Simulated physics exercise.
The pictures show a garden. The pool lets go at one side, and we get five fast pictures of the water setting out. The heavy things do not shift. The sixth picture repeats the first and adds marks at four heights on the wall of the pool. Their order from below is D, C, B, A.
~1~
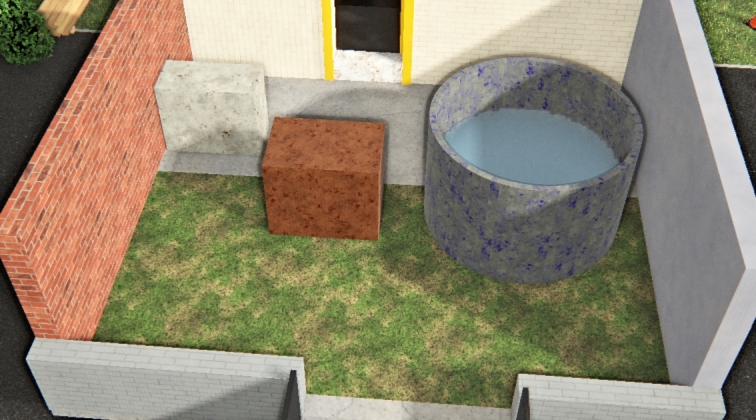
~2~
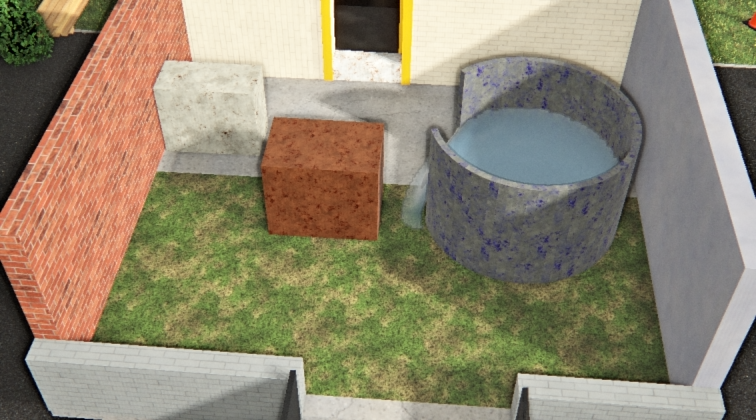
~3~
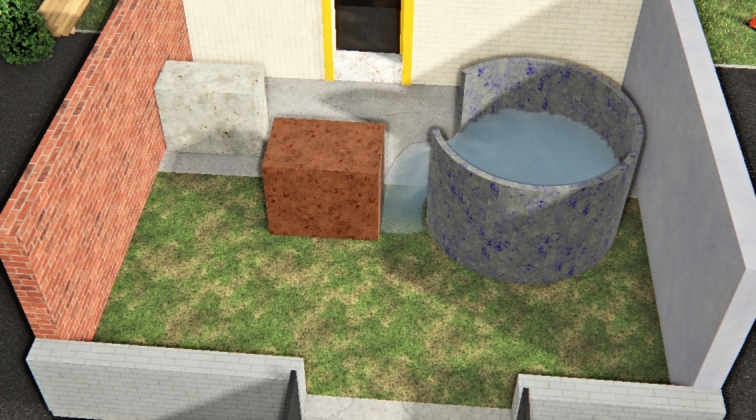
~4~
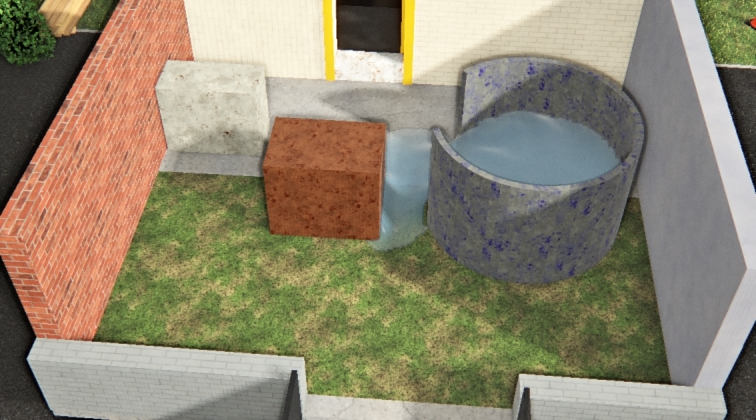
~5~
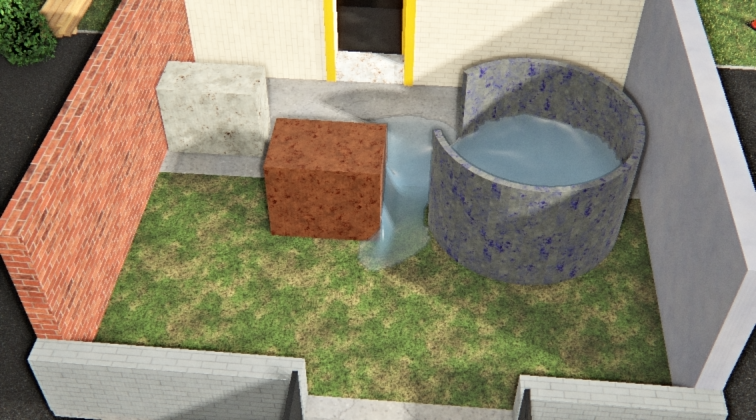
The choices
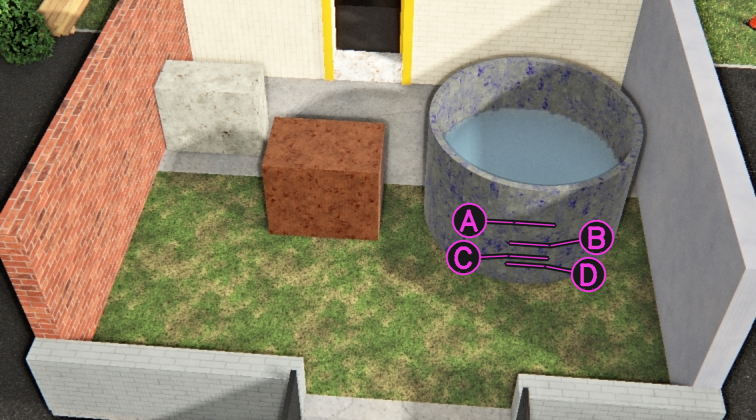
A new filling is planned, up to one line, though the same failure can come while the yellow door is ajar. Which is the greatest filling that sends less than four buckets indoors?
The limit is A.
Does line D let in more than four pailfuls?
No.
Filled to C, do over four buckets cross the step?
No, that is safe.
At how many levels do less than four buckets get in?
All of them.
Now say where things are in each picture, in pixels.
The first frame shows water in the pool at rest, its middle at (527, 165); foot of the yellow doorway at (368, 81); open gate at (410, 362).
In the second frame, 1 % of the ground under water, visible out to (414, 222).
In the third frame, 4 % of the ground under water, visible out to (387, 225).
In the fourth frame, 6 % of the ground under water, visible out to (380, 244).
In the fifth frame, 10 % of the ground under water, visible out to (385, 262).
In magenta, A at (533, 223); B at (530, 244); C at (527, 257); D at (526, 265); from the bottom up D, C, B, A.
Choosing A, a bucket or two gets in.
Choosing B, nothing gets over.
Choosing C, nothing gets over.
Choosing D, nothing gets over.
